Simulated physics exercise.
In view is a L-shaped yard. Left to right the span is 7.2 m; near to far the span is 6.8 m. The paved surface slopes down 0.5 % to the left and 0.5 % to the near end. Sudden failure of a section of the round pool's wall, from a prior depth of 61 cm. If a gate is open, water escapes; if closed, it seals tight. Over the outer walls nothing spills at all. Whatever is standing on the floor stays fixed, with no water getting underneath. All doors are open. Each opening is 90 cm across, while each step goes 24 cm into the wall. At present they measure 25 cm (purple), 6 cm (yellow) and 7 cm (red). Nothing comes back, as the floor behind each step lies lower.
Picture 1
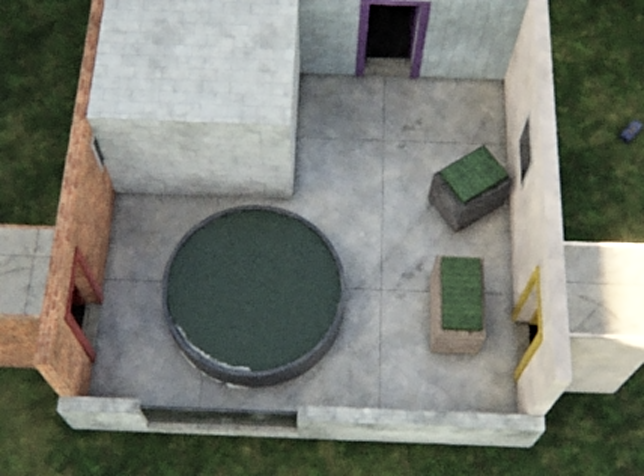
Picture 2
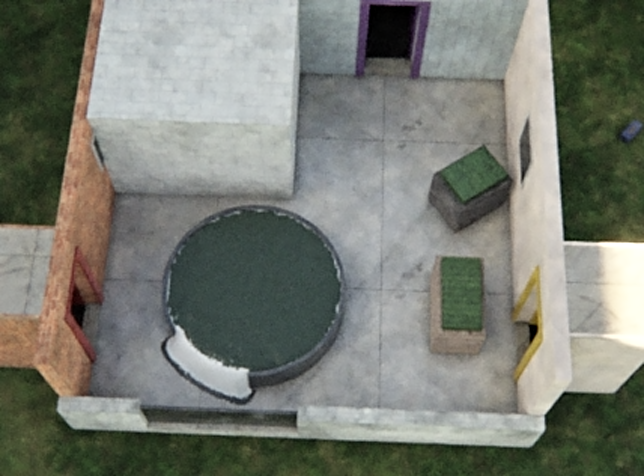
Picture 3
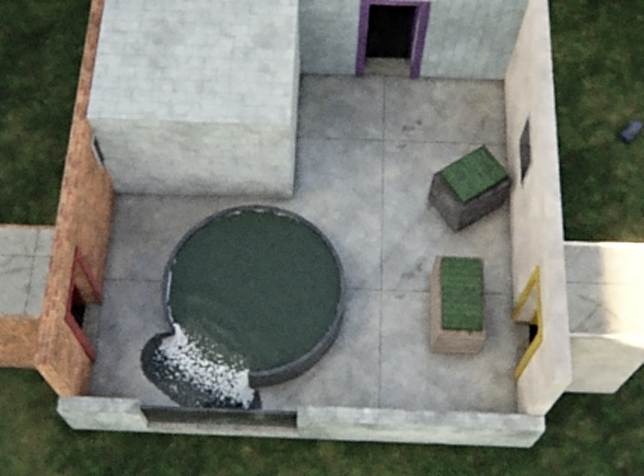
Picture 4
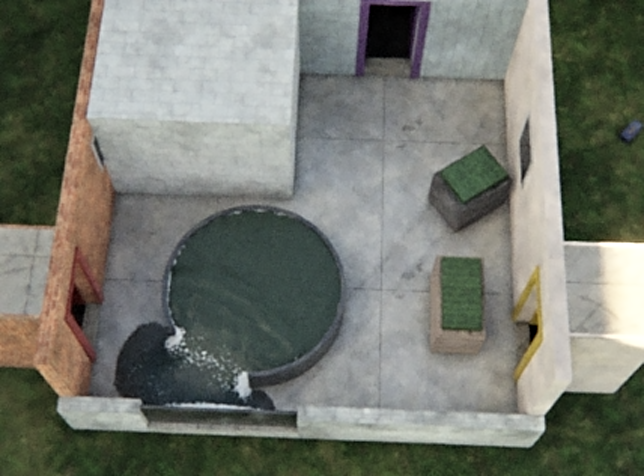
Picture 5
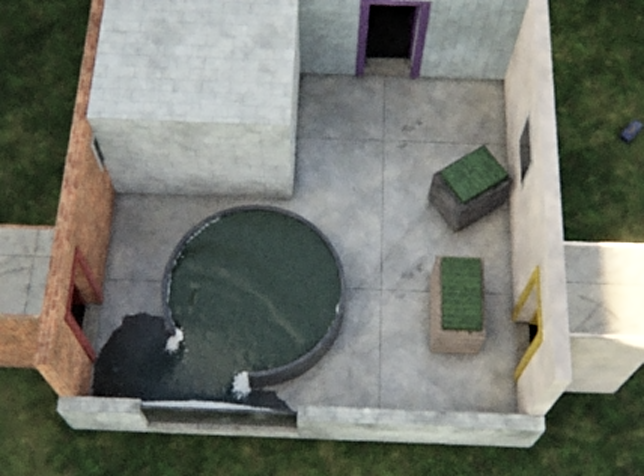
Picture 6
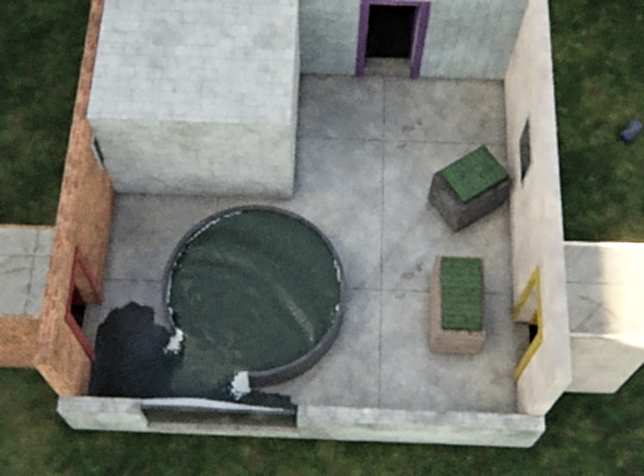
In a walled, paved yard with open doorways and two green-topped blocks, a round pool of dark green water sits still. A section of its wall at the near left breaks outward, and water pours through the gap in white froth, spreading a dark sheet over the paving toward the red-framed door.
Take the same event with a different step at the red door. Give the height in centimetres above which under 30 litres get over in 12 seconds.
25 cm.
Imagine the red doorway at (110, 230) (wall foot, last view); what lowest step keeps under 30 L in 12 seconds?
Something near 25 cm.
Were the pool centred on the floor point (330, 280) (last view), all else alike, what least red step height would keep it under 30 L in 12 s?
Then roughly 26 cm.
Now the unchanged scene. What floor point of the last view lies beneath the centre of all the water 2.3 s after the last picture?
The water is centred near (223, 322).
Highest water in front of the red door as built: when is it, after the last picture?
The depth peaks at about 2.0 seconds.
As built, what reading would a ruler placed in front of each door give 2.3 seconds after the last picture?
In cm: Purple 0, yellow 6, red 24.
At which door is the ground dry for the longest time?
Answer: The purple door.
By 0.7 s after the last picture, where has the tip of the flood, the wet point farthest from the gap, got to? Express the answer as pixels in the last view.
Around (400, 422).
Then, 0.7 s after the last picture water covers 15 % of the floor, deepest (65 cm) near (87, 410); 14 cm at the red door, 2 litres in over its 7 cm step.
Then, 2.3 s after the last picture water covers 45 % of the floor, deepest (46 cm) near (87, 410); 24 cm at the red door, 114 litres in over its 7 cm step.
Then, 11.3 s after the last picture water covers 100 % of the floor, deepest (17 cm) near (292, 418); 15 cm at the red door, 562 litres in over its 7 cm step.
At the red door as built, the water peaked near 24 cm, 2.1 s after the last picture.
Run again over the same 12 s with other heights there, 86 litres in over 20 cm, 8 litres over 31.5 cm. The limit of 30 litres is kept from about 25 cm up.
